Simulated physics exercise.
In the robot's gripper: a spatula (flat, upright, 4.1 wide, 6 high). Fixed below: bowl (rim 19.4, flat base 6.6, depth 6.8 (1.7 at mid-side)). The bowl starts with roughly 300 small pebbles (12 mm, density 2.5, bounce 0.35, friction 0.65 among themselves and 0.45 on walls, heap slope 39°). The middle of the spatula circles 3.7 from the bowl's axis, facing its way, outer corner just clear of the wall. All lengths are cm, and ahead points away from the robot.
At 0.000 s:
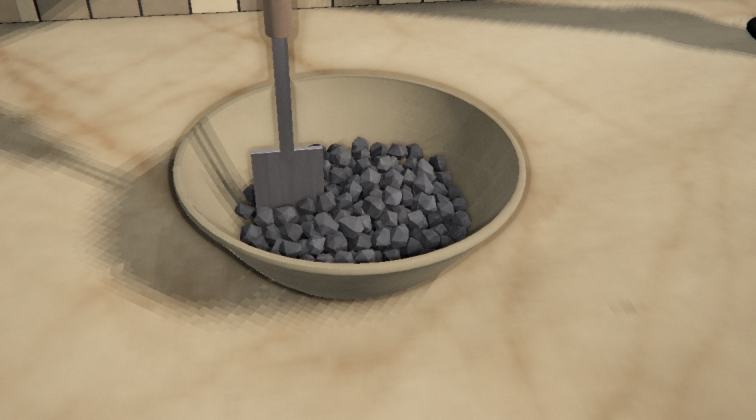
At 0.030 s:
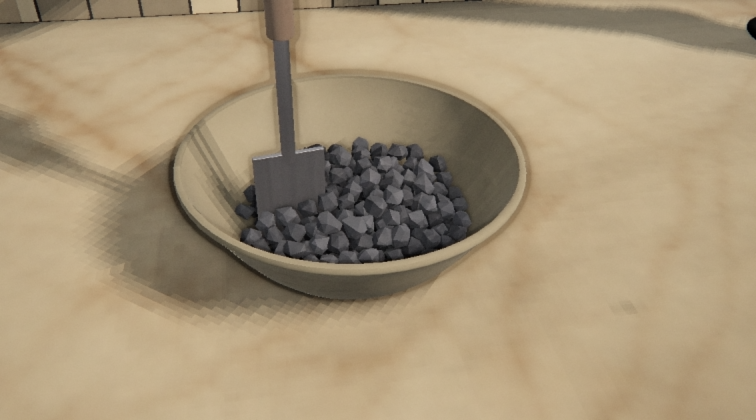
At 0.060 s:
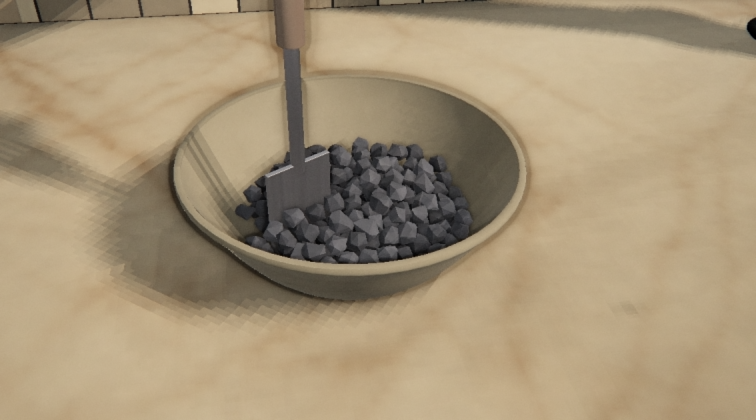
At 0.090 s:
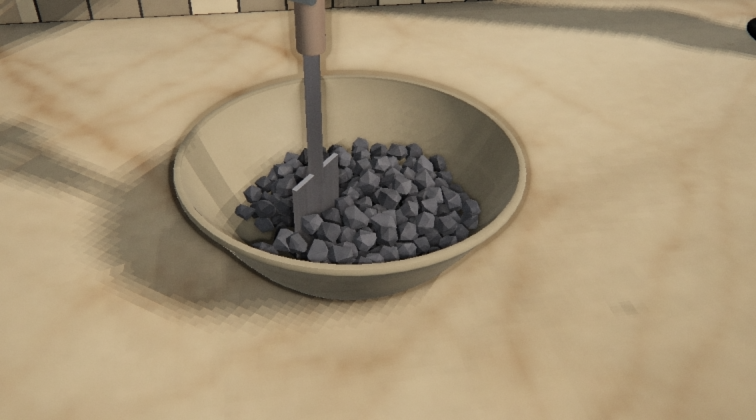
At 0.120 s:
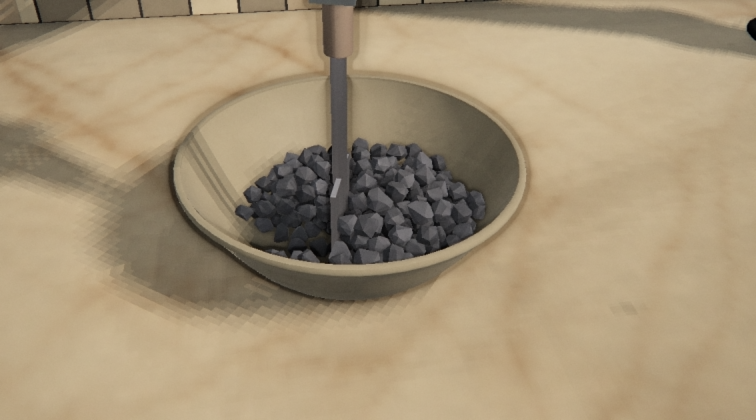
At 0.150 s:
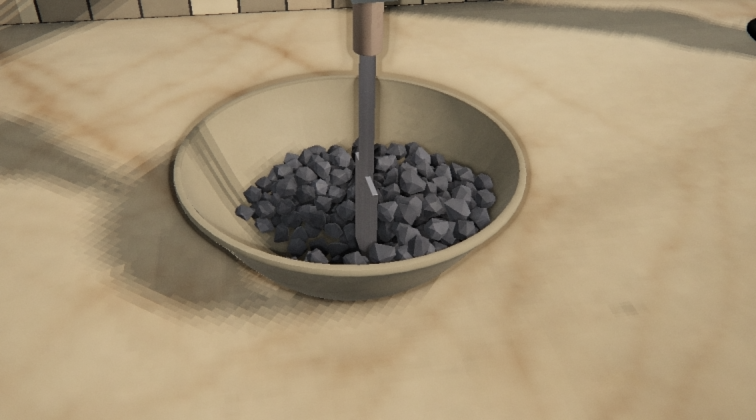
A spatula with a brown handle turning edge-on while sweeping rightward through dark grey pebbles in a beige bowl, nudging them along.
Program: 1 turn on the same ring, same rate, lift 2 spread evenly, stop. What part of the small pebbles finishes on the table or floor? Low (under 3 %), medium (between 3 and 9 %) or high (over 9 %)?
A medium share, between 3 and 9 %, ends on the table or floor.
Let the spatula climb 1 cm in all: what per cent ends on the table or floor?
About 10 per cent.
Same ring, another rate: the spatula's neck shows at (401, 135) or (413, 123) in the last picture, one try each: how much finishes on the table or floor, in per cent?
About 20 and 25 per cent.
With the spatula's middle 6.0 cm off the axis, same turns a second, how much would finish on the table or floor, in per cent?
It would be near 0 per cent.
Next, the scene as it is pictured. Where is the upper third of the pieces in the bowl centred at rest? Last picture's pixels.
At about (303, 204).
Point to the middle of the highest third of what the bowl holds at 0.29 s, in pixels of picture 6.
Around (428, 142).
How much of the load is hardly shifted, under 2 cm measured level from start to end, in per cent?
About 20 per cent.
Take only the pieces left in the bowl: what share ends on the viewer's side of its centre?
Roughly 55 per cent.
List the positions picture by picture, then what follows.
Spatula neck at (285, 127), 0° round; upper third of the load around (362, 195), from x 245 to 460, top at y 150; 300 in the bowl, in the first frame.
Spatula neck at (287, 130), 8° round; upper third of the load around (360, 200), from x 245 to 460, top at y 150, in the second frame.
Spatula neck at (297, 140), 29° round; upper third of the load around (364, 207), from x 245 to 465, top at y 150, in the third frame.
Spatula neck at (315, 147), 50° round; upper third of the load around (374, 218), from x 245 to 470, top at y 150, in the fourth frame.
Spatula neck at (340, 151), 72° round; upper third of the load around (393, 212), from x 245 to 480, top at y 150, in the fifth frame.
Spatula neck at (366, 149), 94° round; upper third of the load around (418, 206), from x 245 to 485, top at y 150; 300 in the bowl, in the sixth frame.
By 0.29 s, 194° round, highest piece 9 above the table; 296 in the bowl, 4 in flight or on the tool.
By 0.43 s, 295° round, highest piece 9 above the table; 285 in the bowl, 6 on the table or floor, 9 in flight or on the tool.
By 0.70 s, 0° round, highest piece 7 above the table; 284 in the bowl, 16 on the table or floor.
By 1.40 s, 0° round, highest piece 6 above the table; 284 in the bowl, 16 on the table or floor.
Final count, 284 in the bowl, 16 on the table or floor. That is 5 % on the table or floor.
